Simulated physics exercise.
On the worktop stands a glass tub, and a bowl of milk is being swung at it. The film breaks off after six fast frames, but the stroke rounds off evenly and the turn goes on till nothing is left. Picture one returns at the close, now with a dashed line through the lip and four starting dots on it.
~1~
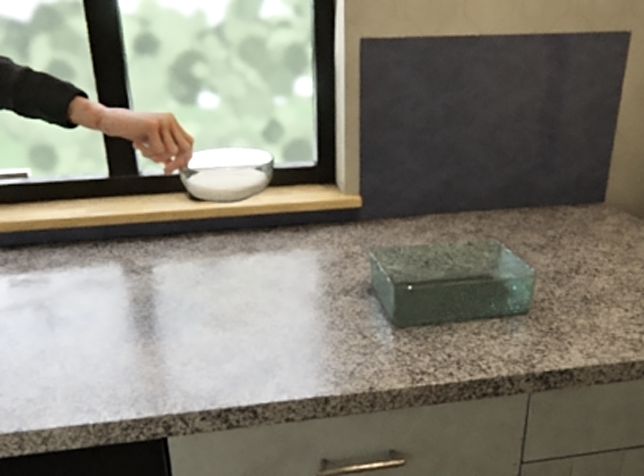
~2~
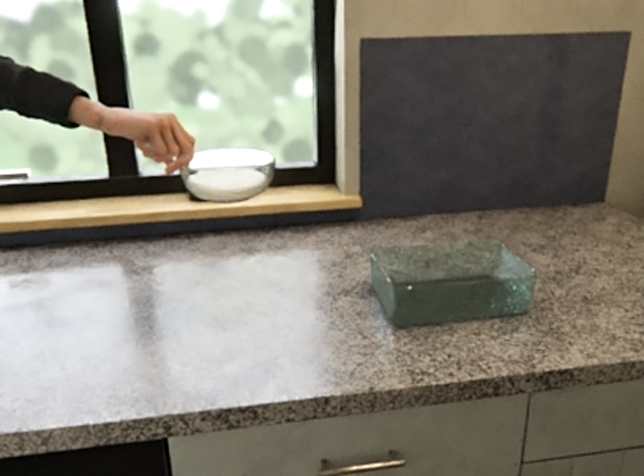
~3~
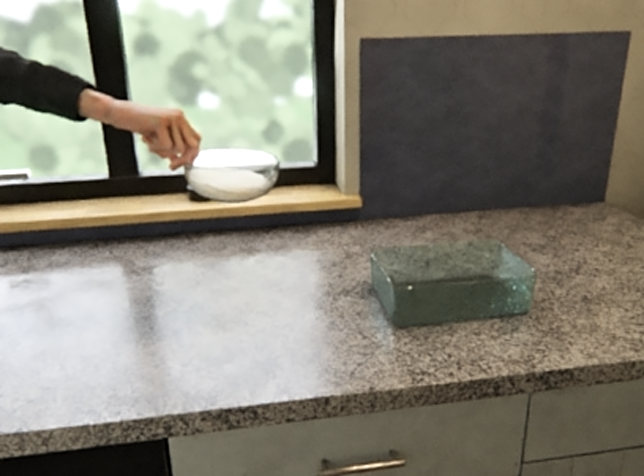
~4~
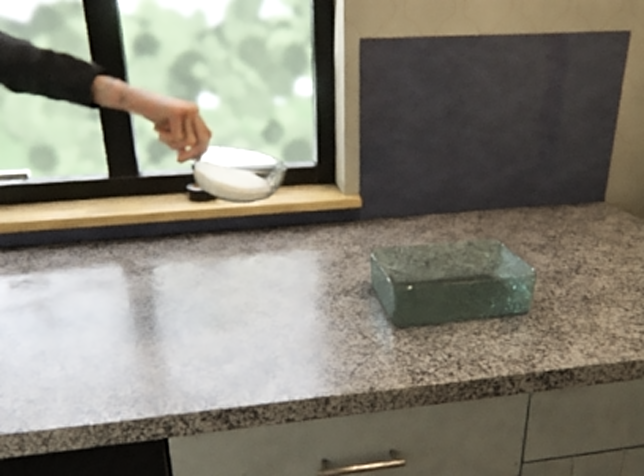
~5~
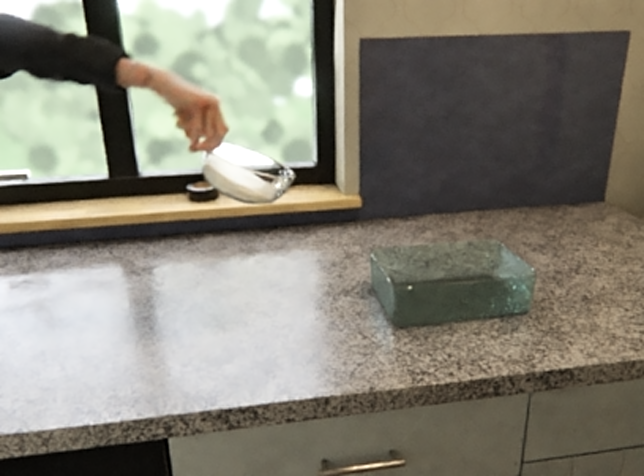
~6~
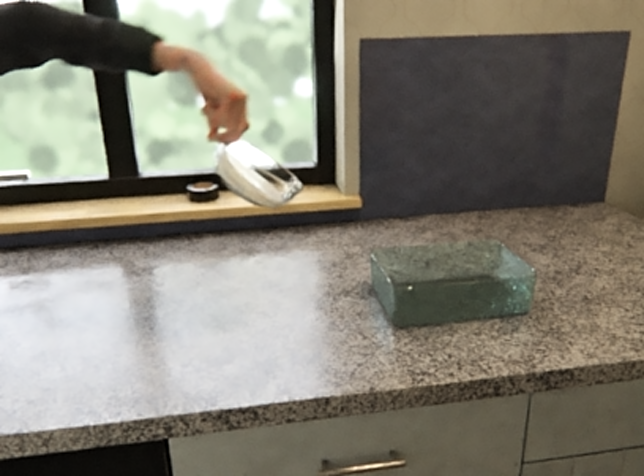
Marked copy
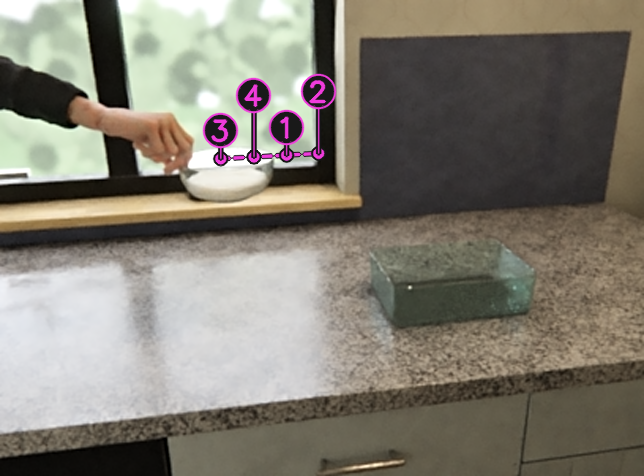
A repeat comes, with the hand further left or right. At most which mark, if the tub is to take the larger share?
It is 4.
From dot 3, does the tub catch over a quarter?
No, less.
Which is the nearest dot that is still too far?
The answer is 3.
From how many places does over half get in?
Three of the four.
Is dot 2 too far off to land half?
No, that is safe.
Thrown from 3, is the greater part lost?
Yes.
On the marked copy, 1 at (286, 155); 2 at (318, 153); 3 at (220, 158); 4 at (253, 157).
If 1 is chosen, about 74 % lands in the tub, 6 % falls short and 20 % goes beside or beyond.
If 2 is chosen, about 69 % lands in the tub, 5 % falls short and 25 % goes beside or beyond.
If 3 is chosen, about 17 % lands in the tub, 77 % falls short and 6 % goes beside or beyond.
If 4 is chosen, about 73 % lands in the tub, 16 % falls short and 11 % goes beside or beyond.
